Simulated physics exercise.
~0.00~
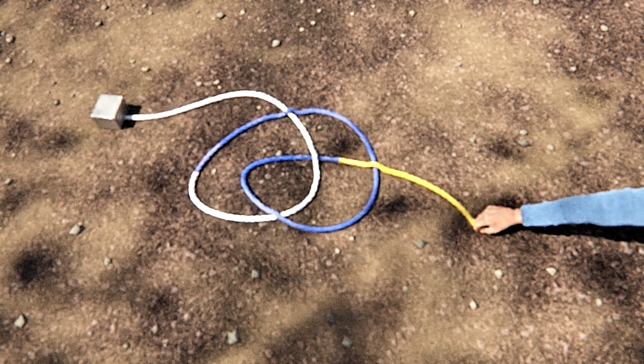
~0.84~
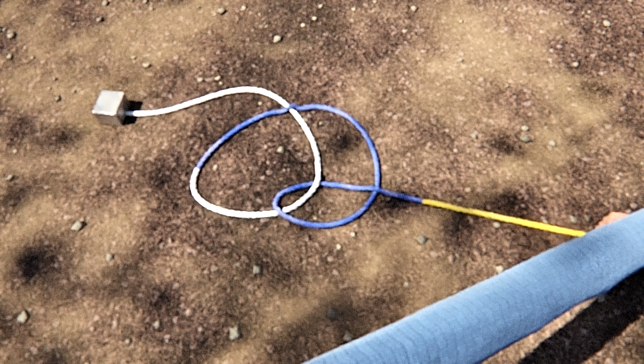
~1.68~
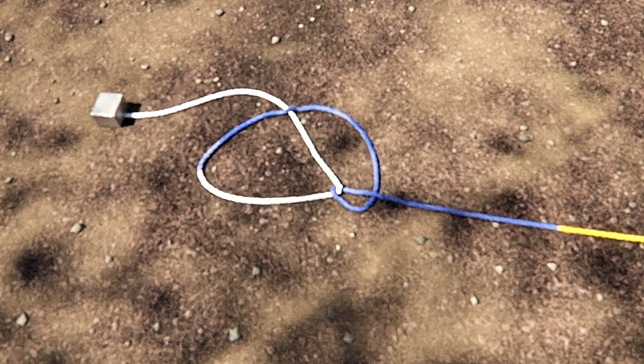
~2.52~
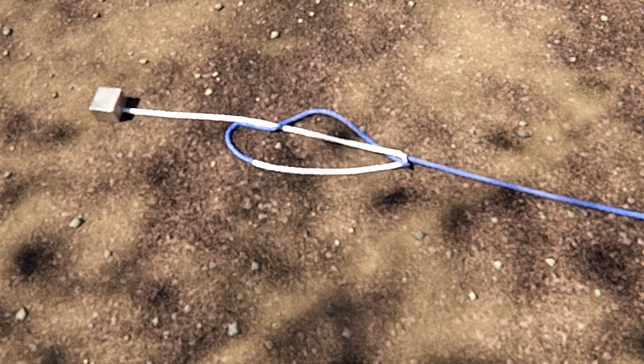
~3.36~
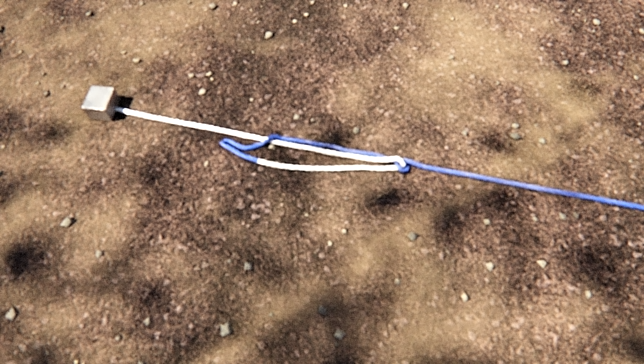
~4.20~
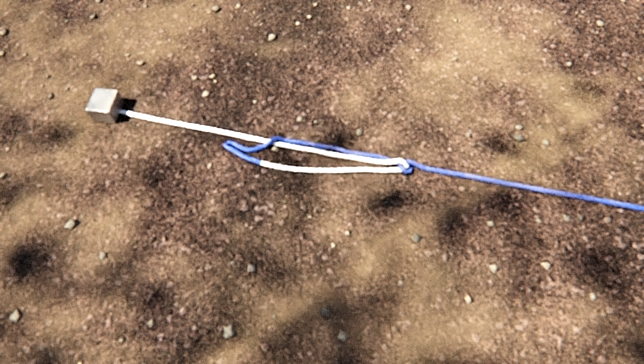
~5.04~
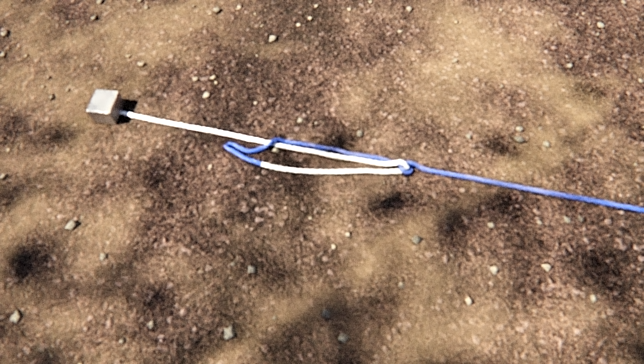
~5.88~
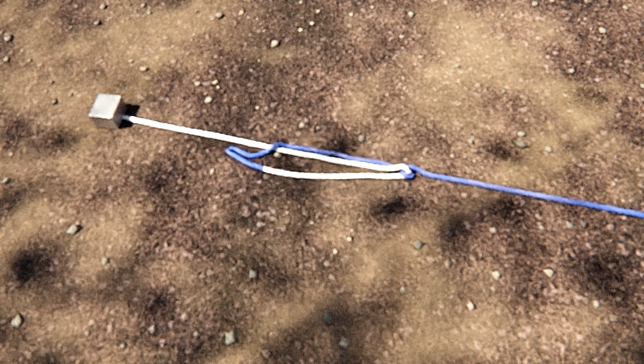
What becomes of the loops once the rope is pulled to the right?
The loops do not fall away. They narrow and lock into a knot, leaving a slim loop in the taut rope.
